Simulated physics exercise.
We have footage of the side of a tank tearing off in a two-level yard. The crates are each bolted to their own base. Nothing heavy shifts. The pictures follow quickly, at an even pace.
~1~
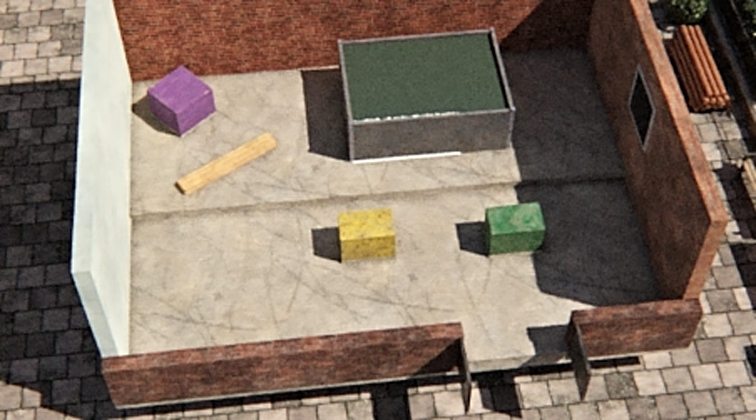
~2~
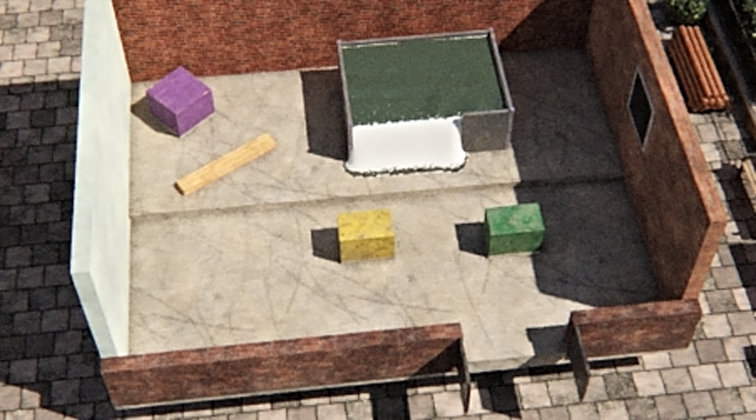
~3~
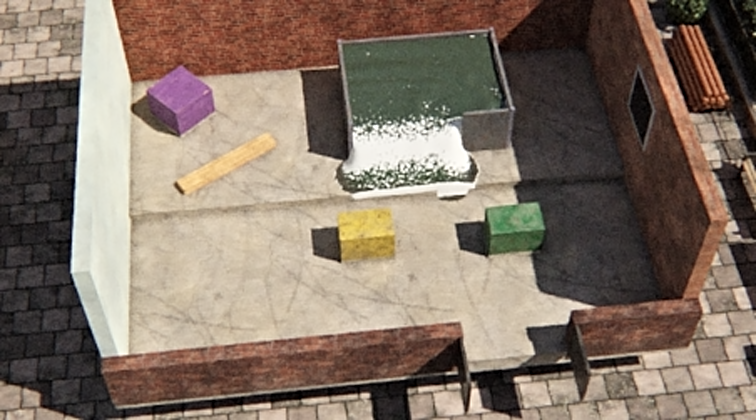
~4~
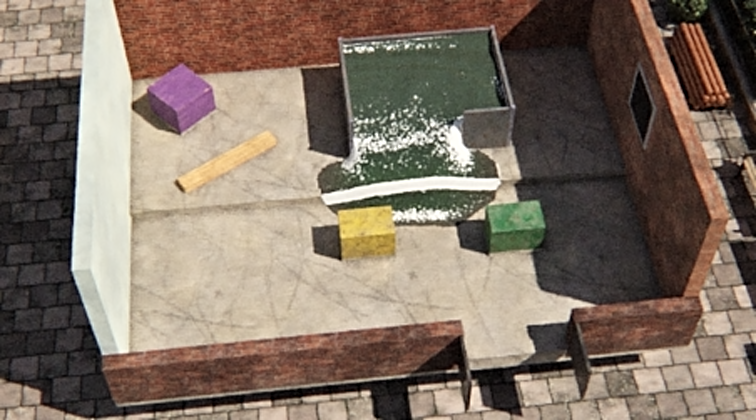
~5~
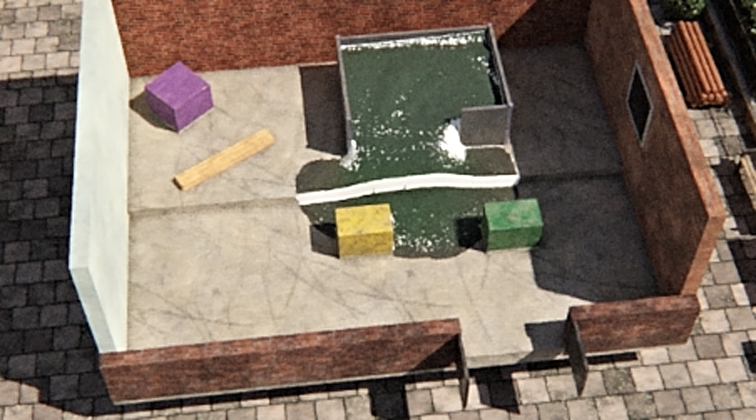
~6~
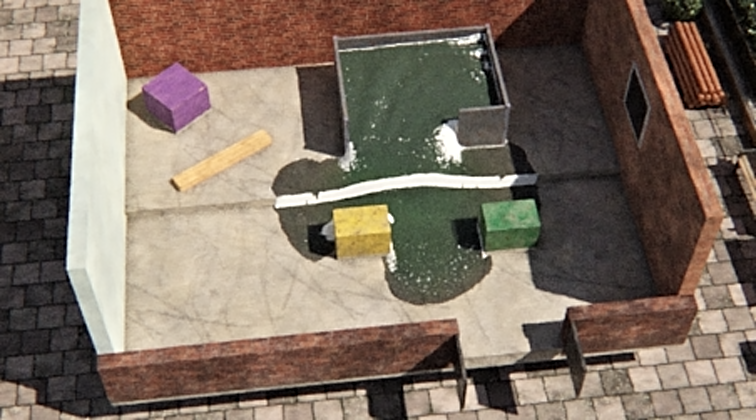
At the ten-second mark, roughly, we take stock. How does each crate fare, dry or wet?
As I see it, the purple crate doesn't get caught by the water, the yellow crate gets caught by the water, the green crate gets caught by the water.
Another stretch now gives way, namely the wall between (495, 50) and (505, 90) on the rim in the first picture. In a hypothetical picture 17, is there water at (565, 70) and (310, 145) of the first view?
Going in the order you asked, the first is drenched and the second is never reached.
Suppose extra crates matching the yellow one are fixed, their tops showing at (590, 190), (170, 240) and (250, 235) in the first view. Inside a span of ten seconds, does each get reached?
Crate one is touched by the flood; crate two is touched by the flood; crate three is touched by the flood.
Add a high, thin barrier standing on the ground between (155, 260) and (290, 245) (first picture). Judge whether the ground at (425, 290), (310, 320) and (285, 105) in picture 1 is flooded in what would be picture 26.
Taking the three spots in order: Soaked, soaked, spared.
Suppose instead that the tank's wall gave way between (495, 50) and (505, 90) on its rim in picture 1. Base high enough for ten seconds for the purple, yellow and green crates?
In my view the purple crate gets reached; as for the yellow crate, it gets reached; the green crate gets reached.
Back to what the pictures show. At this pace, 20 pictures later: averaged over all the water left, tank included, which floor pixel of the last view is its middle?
Near (357, 219).
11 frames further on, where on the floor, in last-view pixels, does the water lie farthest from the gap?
Pixel estimate: (125, 356).
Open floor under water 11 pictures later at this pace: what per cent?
My estimate is near 50 per cent.
A moment on, water covers 30 % of the floor; the purple crate not reached, the yellow crate water round its plinth, the green crate water round its plinth.
Next, water covers 50 % of the floor; the purple crate not reached, the yellow crate water round its plinth, the green crate water round its plinth.
Then, water covers 60 % of the floor; the purple crate not reached, the yellow crate water round its plinth, the green crate water round its plinth.
Later, water covers 65 % of the floor; the purple crate water round its plinth, the yellow crate water round its plinth, the green crate water round its plinth.
In the end, water covers 60 % of the floor; the purple crate stayed above the water, the yellow crate was topped, the green crate was topped.
